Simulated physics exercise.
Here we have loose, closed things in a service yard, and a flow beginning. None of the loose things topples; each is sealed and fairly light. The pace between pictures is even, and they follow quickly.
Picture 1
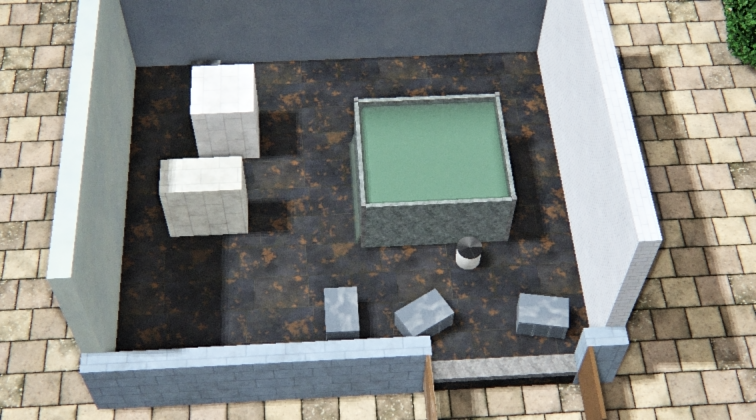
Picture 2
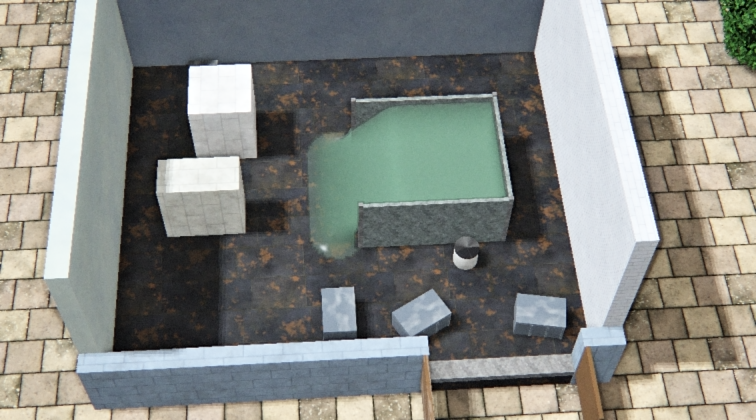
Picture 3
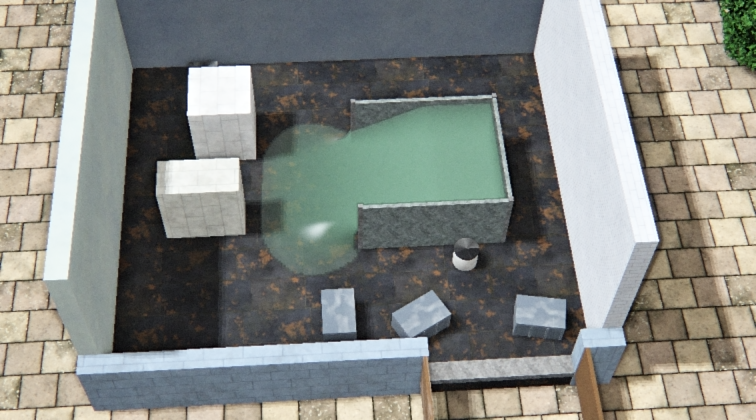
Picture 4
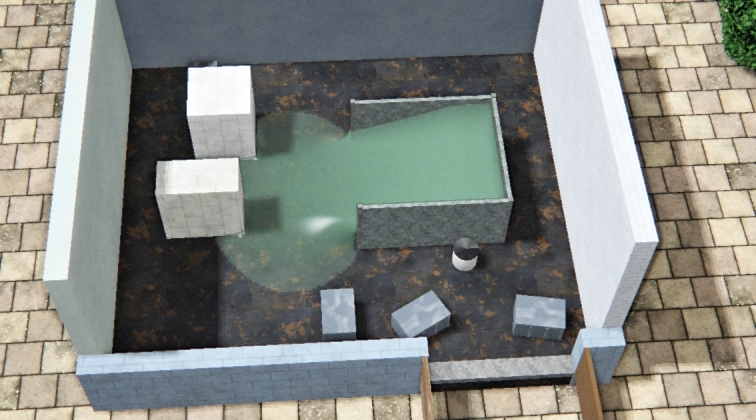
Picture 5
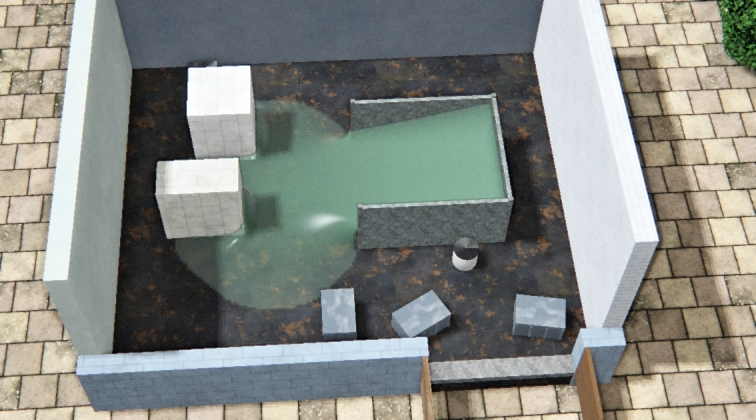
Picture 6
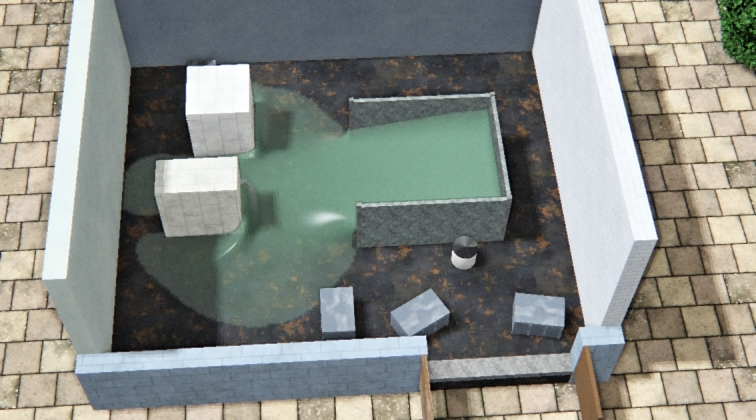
In a walled yard, green water burst out of the left side of a square tank and spread across the dark floor, wrapping around two white blocks while the smaller things stayed put.
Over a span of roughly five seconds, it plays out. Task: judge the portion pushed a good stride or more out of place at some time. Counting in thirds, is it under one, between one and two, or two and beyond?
In thirds: Two or beyond.
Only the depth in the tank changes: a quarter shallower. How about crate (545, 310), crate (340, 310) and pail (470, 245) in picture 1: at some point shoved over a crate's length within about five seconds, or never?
Well, in sequence: Not carried that far, carried that far, not carried that far.
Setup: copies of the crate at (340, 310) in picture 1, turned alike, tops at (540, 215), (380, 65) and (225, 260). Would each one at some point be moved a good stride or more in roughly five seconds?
Stays put, shoved clear, shoved clear.
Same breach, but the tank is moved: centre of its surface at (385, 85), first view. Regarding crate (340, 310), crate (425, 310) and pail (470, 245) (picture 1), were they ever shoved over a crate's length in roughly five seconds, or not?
Object by object, in turn: Travelled a good distance, travelled a good distance, travelled a good distance.
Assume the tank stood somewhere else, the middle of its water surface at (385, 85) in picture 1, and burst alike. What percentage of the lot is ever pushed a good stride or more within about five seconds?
Estimate: Near 80 per cent of them.
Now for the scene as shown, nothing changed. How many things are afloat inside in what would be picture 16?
You get 0.
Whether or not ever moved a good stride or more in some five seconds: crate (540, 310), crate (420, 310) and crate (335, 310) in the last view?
Sequence check gives below that mark, next past that mark, finally past that mark.
A moment on, 0 of 5 are well off their spots; 0 afloat.
Next, 0 of 5 are well off their spots; 0 afloat.
Later, 2 of 5 are well off their spots; 1 afloat.
In the end, 4 of 5 are well off their spots, and 4 have been at some point; 3 afloat.
